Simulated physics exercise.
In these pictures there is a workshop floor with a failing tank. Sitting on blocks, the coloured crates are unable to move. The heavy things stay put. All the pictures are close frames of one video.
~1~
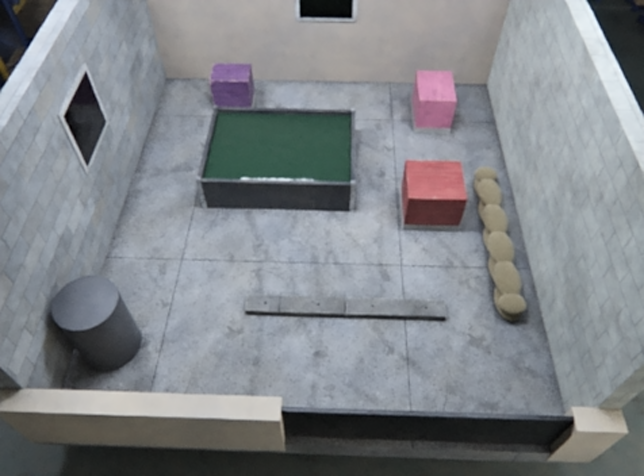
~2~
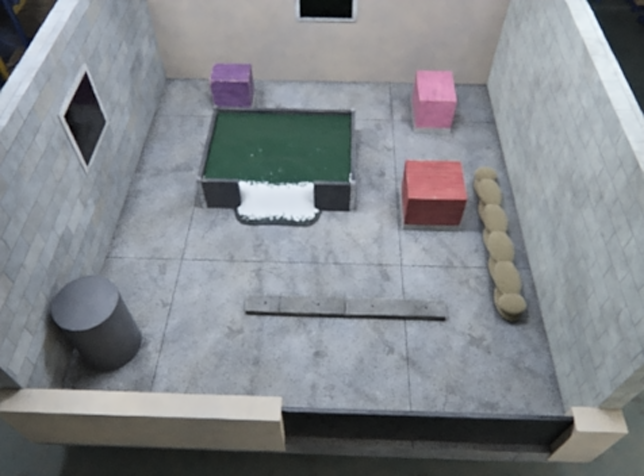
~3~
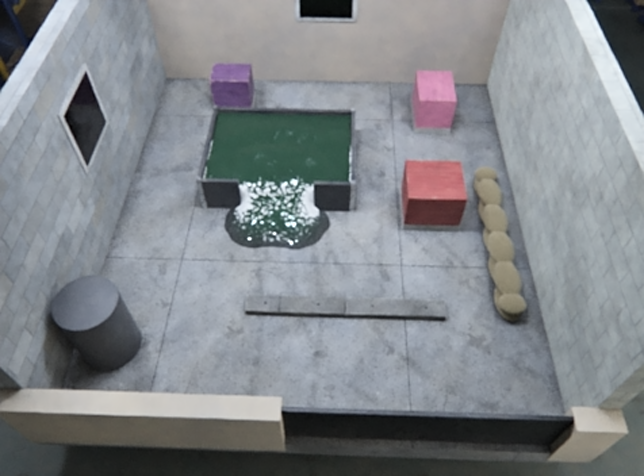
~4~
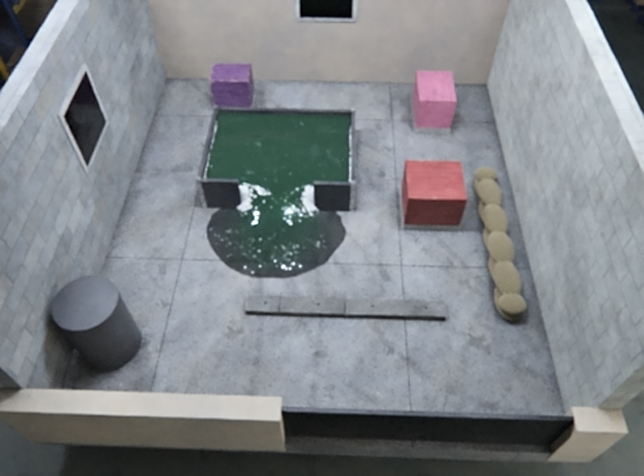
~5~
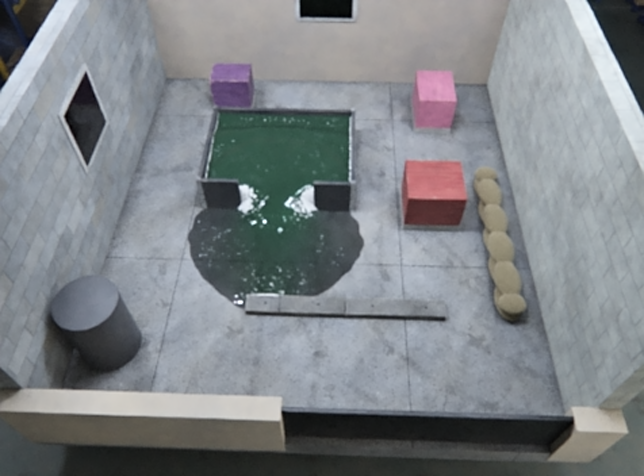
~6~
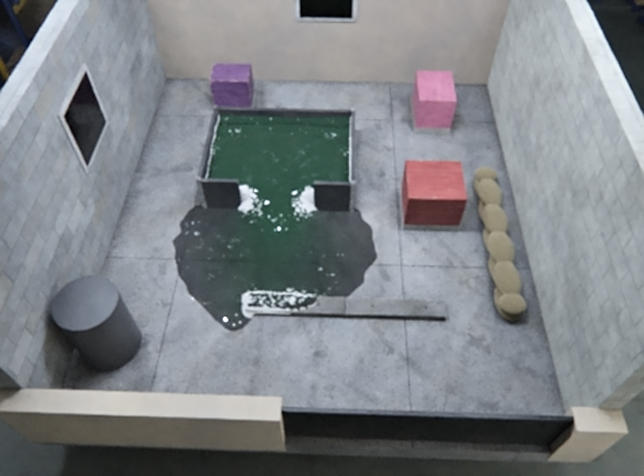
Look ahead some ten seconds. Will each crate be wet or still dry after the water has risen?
Afterwards the red crate is still dry, the pink crate is still dry, the purple crate is still dry.
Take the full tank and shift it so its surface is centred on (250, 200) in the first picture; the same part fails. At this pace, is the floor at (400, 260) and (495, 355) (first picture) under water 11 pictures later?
The first spot is wetted, while the second is not reached.
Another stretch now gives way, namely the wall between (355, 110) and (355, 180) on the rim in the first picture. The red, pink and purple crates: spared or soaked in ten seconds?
My reading: The red one takes water, the pink one is wetted, the purple one is topped.
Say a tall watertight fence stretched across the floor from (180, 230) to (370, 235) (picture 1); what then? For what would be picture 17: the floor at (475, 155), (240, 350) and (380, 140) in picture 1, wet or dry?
The first point comes out unwetted, the next unwetted, the last inundated.
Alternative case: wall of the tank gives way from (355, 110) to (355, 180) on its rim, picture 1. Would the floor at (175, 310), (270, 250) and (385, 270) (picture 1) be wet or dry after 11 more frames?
Spared, then spared, then sodden.
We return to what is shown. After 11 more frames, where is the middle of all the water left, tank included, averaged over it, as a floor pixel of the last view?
I'd put my finger on (274, 232).
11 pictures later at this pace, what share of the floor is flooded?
40 %.
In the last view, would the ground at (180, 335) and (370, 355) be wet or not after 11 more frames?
The first place is inundated and the second is inundated.
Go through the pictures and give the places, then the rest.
The first picture shows the tank at (281, 147) is whole and still.
In the second picture, water pours out at (278, 200) and has run to (240, 215).
In the third picture, water pours out at (278, 201) and has run to (241, 238).
In the fourth picture, water pours out at (278, 201) and has run to (249, 270).
In the fifth picture, water pours out at (278, 200) and has run to (240, 301).
In the sixth picture, water pours out at (278, 199) and has run to (228, 321).
A moment on, water covers 25 % of the floor; the red crate not reached, the pink crate not reached, the purple crate not reached.
Next, water covers 40 % of the floor; the red crate water round its plinth, the pink crate not reached, the purple crate not reached.
Then, water covers 45 % of the floor; the red crate water round its plinth, the pink crate not reached, the purple crate not reached.
Later, water covers 70 % of the floor; the red crate water round its plinth, the pink crate water round its plinth, the purple crate water round its plinth.
In the end, water covers 90 % of the floor; the red crate stayed above the water, the pink crate stayed above the water, the purple crate stayed above the water.
